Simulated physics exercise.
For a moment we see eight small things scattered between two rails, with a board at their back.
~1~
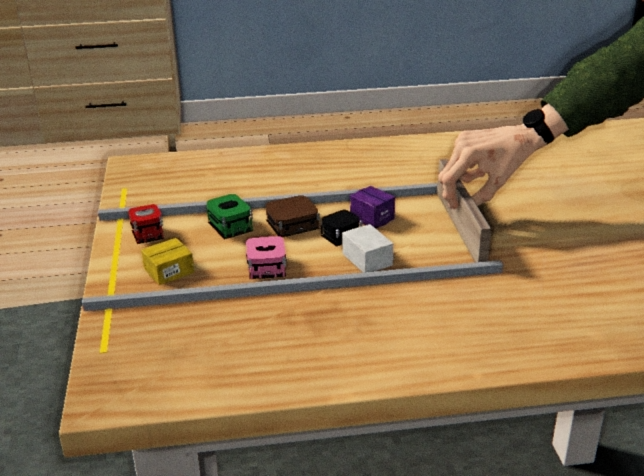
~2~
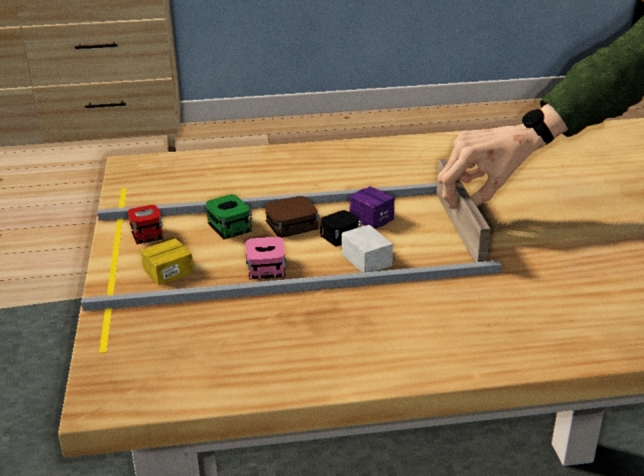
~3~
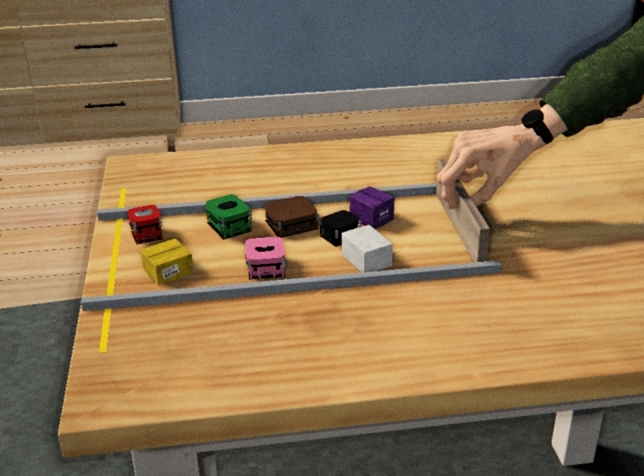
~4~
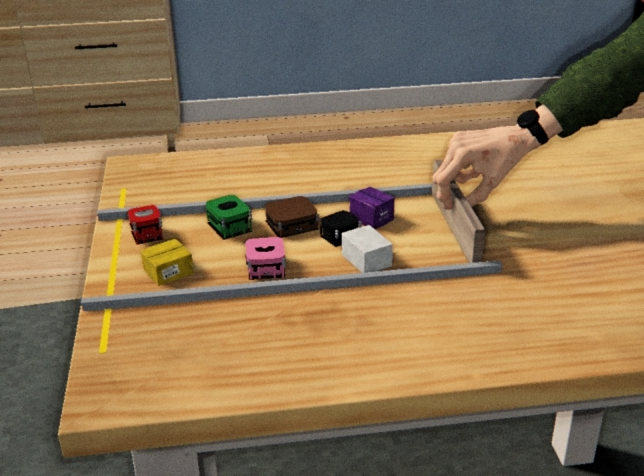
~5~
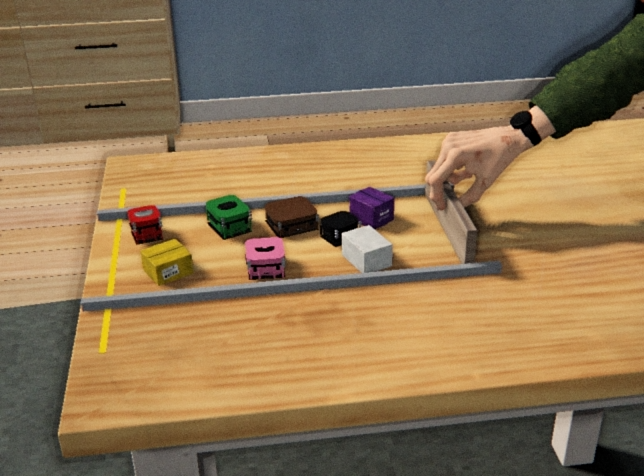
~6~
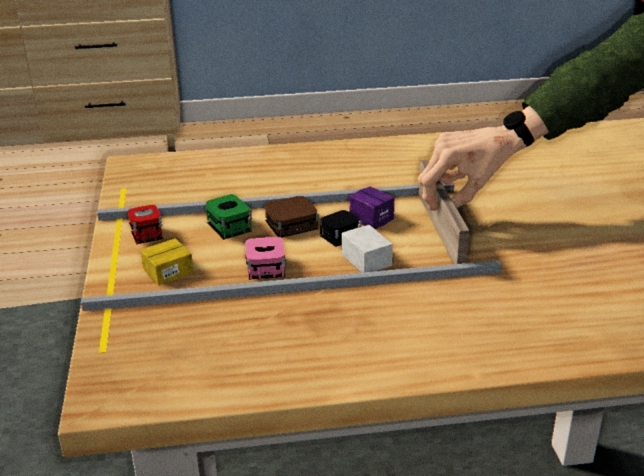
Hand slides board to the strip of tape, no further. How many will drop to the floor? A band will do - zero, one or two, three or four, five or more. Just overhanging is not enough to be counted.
Answer - five or more.
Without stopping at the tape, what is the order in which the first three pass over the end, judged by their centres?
Red case, green case, yellow box.
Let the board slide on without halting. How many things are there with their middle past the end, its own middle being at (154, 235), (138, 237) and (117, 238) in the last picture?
Over the end: 3, 5, 5.
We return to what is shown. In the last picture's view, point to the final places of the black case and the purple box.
The black case ends up near (96, 247), and the purple box near (100, 225).
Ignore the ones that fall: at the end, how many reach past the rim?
Tally: 3.
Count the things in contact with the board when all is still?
3.
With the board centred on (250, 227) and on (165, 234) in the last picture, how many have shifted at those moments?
First 8, then 8.
Soon after, none off yet; red case at rest near (145, 224); yellow box at rest near (167, 261); green case at rest near (228, 216).
Then, none off yet; red case moved well along near (93, 227); yellow box moved about its own width near (129, 262); green case moved well along near (125, 223).
At rest, the number that fall off is five or more; fallen, brown case, pink case, green case, yellow box and red case.
